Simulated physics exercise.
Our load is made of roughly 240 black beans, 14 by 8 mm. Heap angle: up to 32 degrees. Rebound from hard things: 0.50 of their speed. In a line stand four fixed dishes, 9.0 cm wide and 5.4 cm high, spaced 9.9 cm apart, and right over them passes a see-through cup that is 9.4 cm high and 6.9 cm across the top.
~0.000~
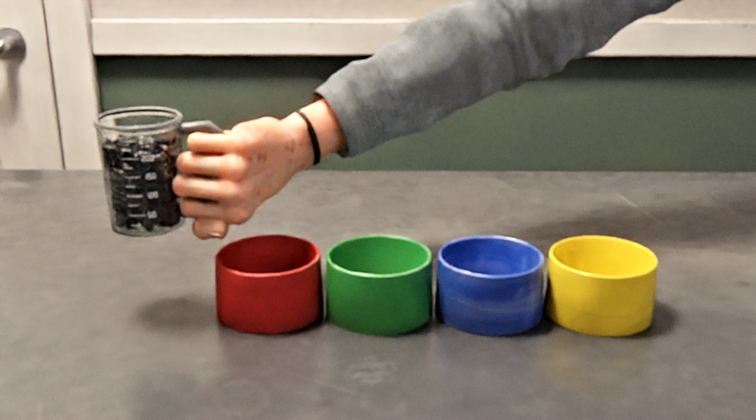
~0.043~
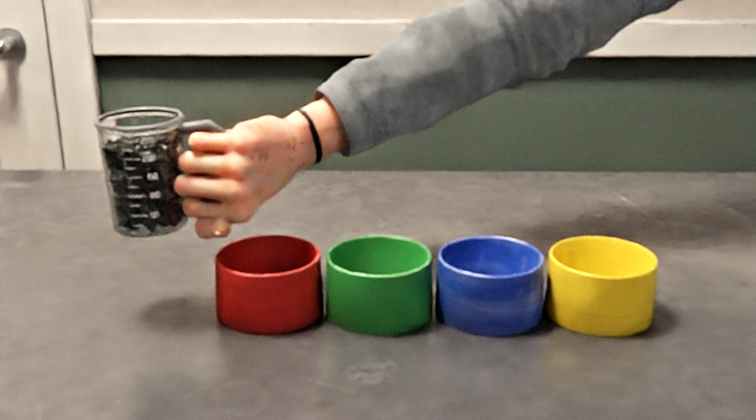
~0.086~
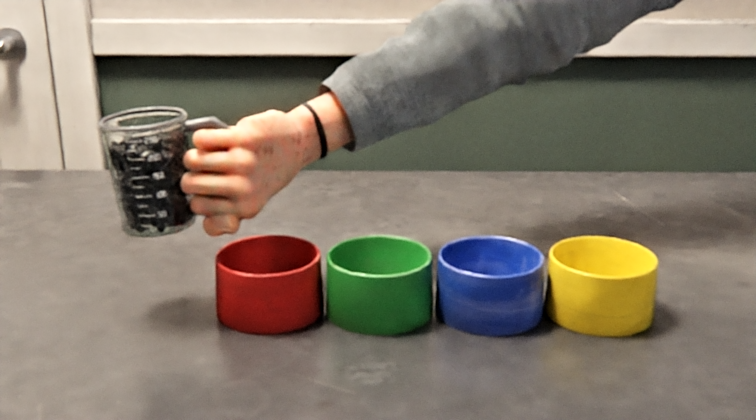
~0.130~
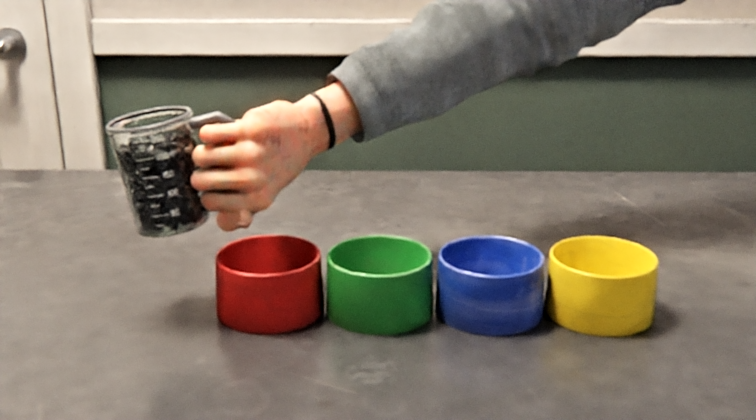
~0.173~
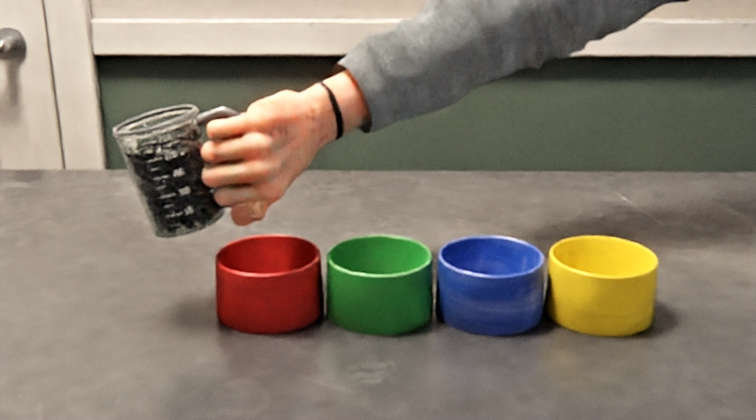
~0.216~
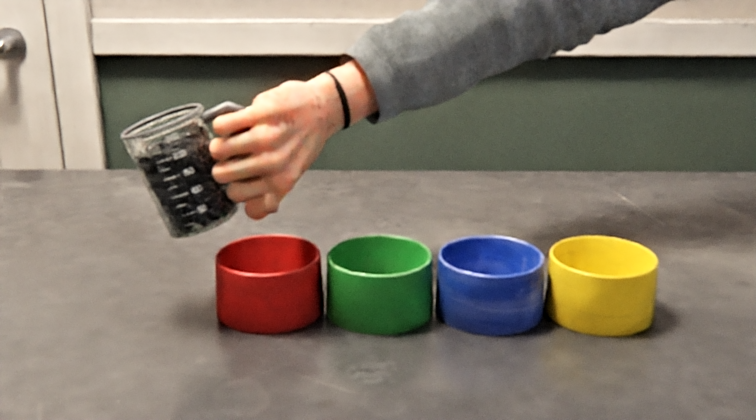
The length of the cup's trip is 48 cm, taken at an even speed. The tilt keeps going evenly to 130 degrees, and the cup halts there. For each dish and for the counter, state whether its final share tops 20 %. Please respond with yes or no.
Red no, blue no, green yes, yellow no, counter no.
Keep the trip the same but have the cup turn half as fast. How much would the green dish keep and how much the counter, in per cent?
Then green 0 and counter 10.
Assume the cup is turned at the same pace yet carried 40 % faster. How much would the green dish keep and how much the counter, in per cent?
Then the green dish gets 20 and the counter 10.
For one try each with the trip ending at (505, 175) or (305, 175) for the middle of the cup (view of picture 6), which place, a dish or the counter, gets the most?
The biggest share goes to green first, then to red.
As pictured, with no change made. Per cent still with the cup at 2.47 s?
Roughly 0 per cent.
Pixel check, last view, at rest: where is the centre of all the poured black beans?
I'd put it at about (378, 288).
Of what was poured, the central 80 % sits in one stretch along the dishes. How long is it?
I'd put it near 11 cm.
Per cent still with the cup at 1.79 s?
Roughly 0 in a hundred.
After 1.16 s, tilt 128 degrees; cup holds 45 %, red 10 %, green 40 %.
After 1.79 s, tilt 130 degrees; cup holds 0 %, red 10 %, green 80 %.
Then, at 2.47 s, tilt 130 degrees; cup holds 0 %, red 10 %, green 80 %.
By 2.8 s all is still; red 10 %, blue 0 %, green 80 %, yellow 0 %, counter 5 %.
